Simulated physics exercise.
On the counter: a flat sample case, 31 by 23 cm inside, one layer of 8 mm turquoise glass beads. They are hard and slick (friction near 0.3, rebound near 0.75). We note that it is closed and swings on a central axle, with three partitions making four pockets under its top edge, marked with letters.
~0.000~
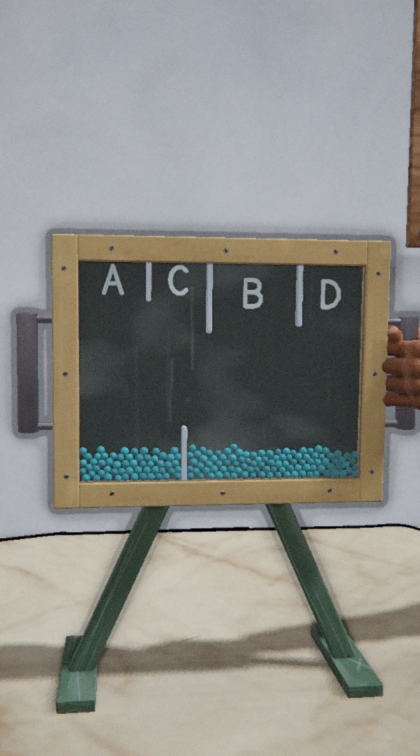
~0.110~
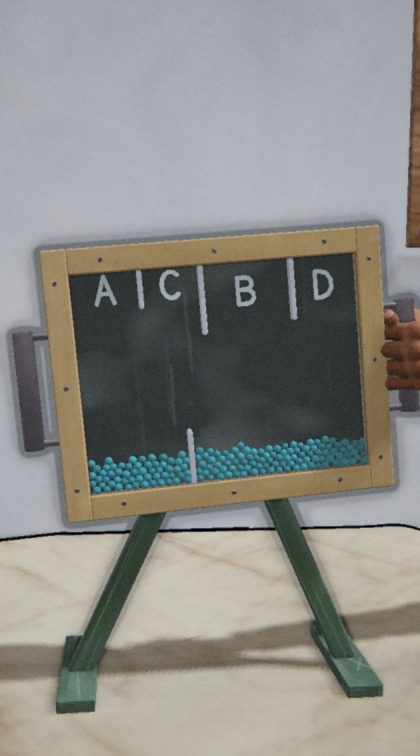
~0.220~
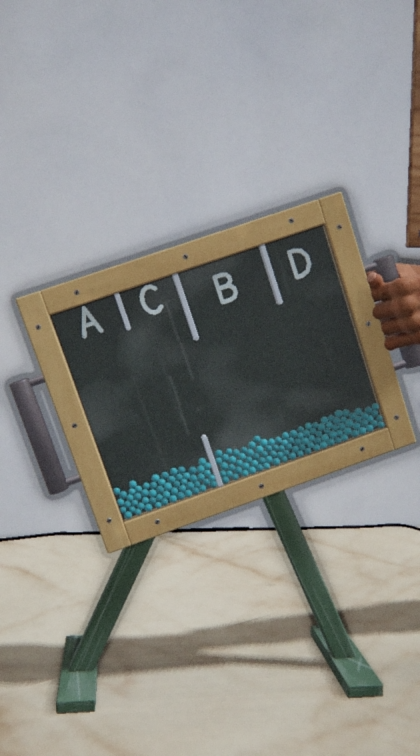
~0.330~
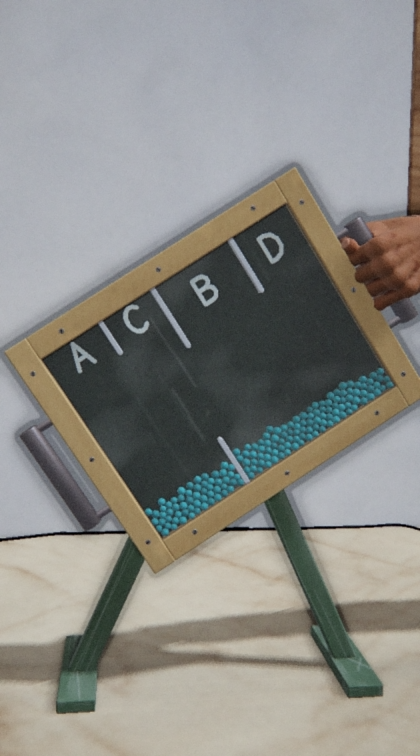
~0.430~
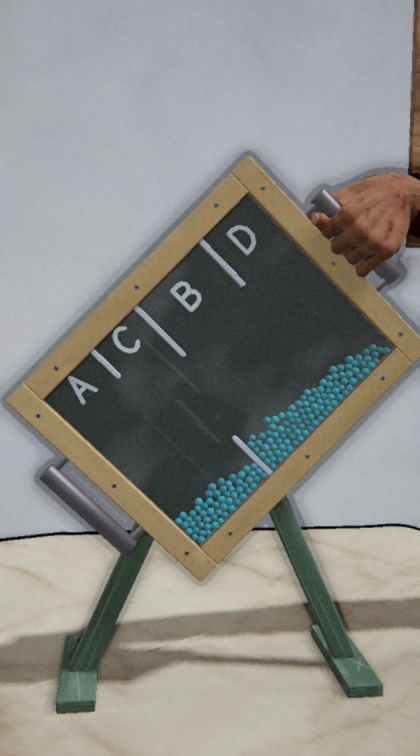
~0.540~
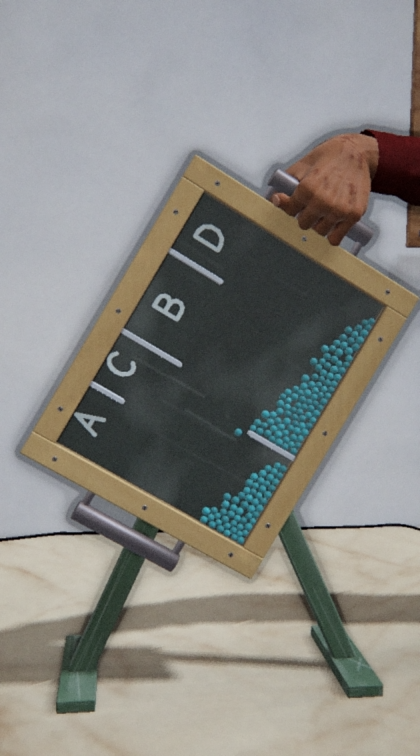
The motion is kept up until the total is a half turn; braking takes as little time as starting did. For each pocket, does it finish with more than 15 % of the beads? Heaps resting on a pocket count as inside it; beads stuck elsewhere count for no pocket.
Pocket A yes, pocket B no, pocket C yes, pocket D no.
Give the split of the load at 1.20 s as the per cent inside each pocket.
Pocket A: 25; pocket B: 0; pocket C: 10; pocket D: 0.
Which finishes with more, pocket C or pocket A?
By the end, pocket A holds more.
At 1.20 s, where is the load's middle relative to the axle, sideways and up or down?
It sits about 6 cm right and about 11 cm below the axle.
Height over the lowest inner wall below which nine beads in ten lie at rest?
Height: Approx. 7 cm.
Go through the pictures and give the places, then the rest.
Level, about 160 beads; load centre (221, 464); top bead (234, 447); A (113, 279), B (254, 293), C (179, 280), D (331, 294); walls (184, 482) to (184, 428), in the first picture.
Turned 5° anticlockwise; load centre (230, 464); top bead (325, 440), in the second picture.
Turned 19° anticlockwise; load centre (251, 459); top bead (375, 407), in the third picture.
Turned 33° anticlockwise; load centre (269, 450); top bead (380, 372), in the fourth picture.
Turned 46° anticlockwise; load centre (279, 443); top bead (373, 348), in the fifth picture.
Turned 60° anticlockwise; load centre (286, 434); top bead (371, 322); A (88, 421), B (170, 305), C (121, 365), D (211, 236); partition tips (122, 401), (180, 365), (220, 282), in the sixth picture.
After 0.87 s it has turned 102°, the beads' middle is 7 cm right of and 7 cm below the axle; inside pockets, A 5 %.
After 1.20 s it has turned 144°, the beads' middle is 6 cm right of and 11 cm below the axle; inside pockets, A 25 %, C 10 %.
After 1.56 s it has turned 180°, the beads' middle is 11 cm right of and 6 cm below the axle; inside pockets, A 30 %, C 20 %.
All still by 2.4 s, A 60 %, B 0 %, C 40 %, D 0 %.
